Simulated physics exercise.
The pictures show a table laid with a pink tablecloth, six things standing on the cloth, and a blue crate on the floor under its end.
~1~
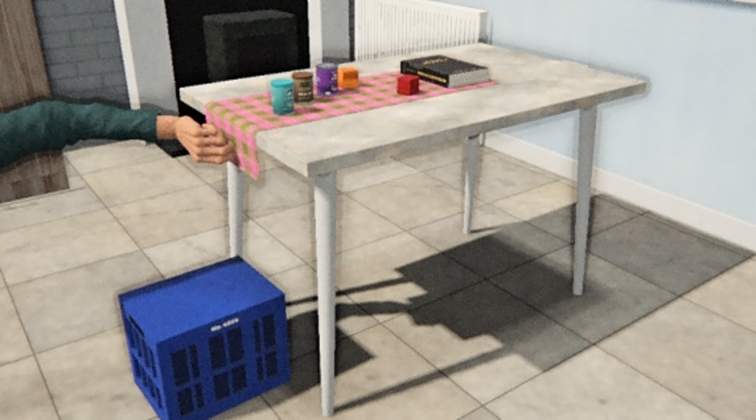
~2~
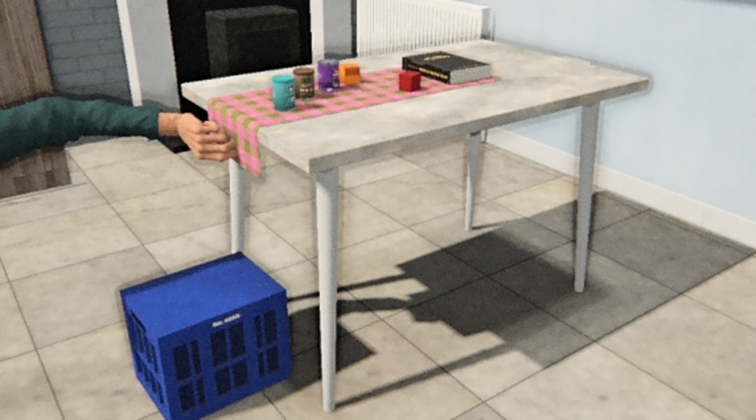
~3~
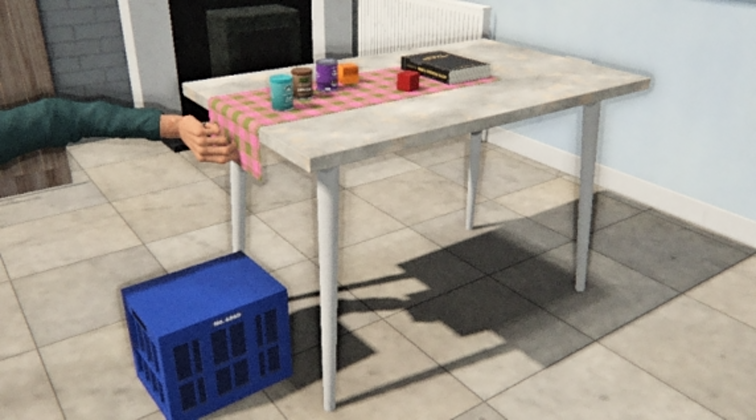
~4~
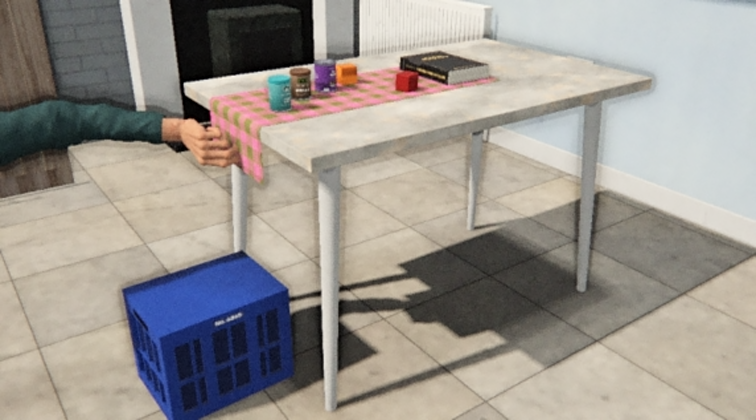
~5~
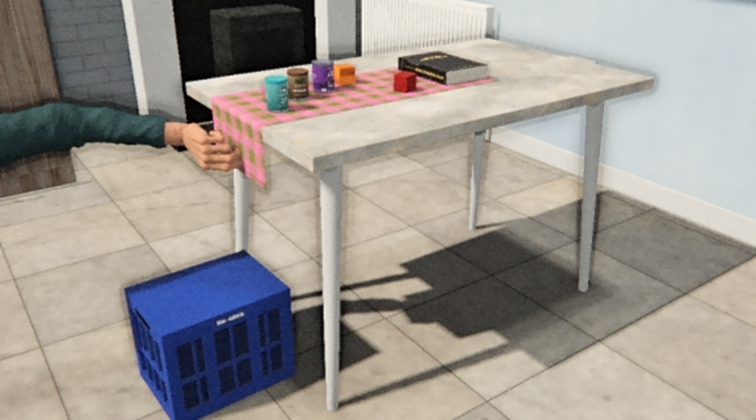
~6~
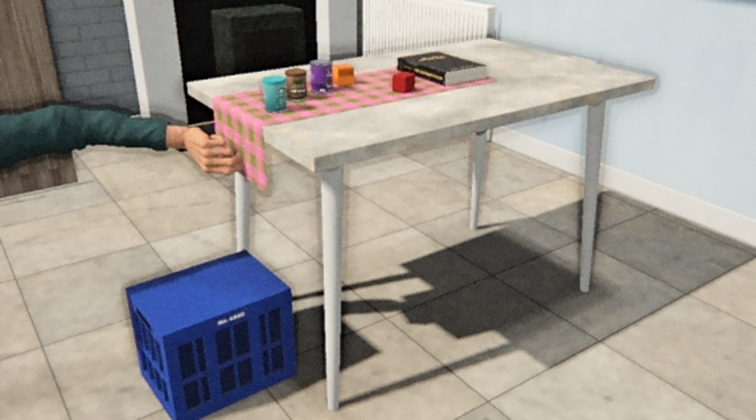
To begin with, a hand in a green sleeve grips the end of a pink checked cloth holding cans, cubes and a black book, above a blue crate. Little changes at first, then the cloth's hanging end slips slightly lower, and the cans and cubes shift slightly left with it.
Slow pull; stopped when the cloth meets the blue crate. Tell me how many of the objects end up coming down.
In all, three slip off.
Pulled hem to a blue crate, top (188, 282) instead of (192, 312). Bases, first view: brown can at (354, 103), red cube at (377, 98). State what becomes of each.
The brown can ends up still on top and the red cube ends up still on top.
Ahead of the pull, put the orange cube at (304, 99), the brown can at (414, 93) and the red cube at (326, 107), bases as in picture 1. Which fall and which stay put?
Start with the orange cube, which is lost; next the brown can, which is kept; last the red cube, which is lost.
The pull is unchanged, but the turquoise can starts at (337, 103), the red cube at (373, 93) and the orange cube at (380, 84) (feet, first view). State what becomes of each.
The turquoise can ends up off the top, the red cube ends up on top still, the orange cube ends up on top still.
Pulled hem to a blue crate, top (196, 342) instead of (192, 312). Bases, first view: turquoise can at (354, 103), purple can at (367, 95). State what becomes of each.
Result: Turquoise can gone, purple can gone.
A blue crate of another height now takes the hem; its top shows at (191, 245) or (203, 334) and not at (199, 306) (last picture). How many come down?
Counts: 1 / 4.
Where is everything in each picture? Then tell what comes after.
The first picture shows hem (260, 182); turquoise can (282, 81); brown can (302, 74); purple can (327, 65); orange cube (348, 70); red cube (409, 77); top of the crate (192, 312).
The second picture shows hem (261, 179); turquoise can (283, 77).
The third picture shows hem (262, 182); brown can (302, 70).
The fourth picture shows hem (264, 185); purple can (325, 62); top of the crate (196, 307).
The fifth picture shows hem (267, 189); orange cube (344, 66).
The sixth picture shows hem (268, 193); turquoise can (274, 78); brown can (296, 71); purple can (321, 62); orange cube (343, 66); red cube (404, 74).
Soon after, hem near (243, 205); all still up.
After that, hem near (245, 247); turquoise can and brown can gone.
And then, hem on the crate; turquoise can, brown can and purple can gone.
In the end, hem on the crate; turquoise can, brown can and purple can gone. The count of fallen things is three.
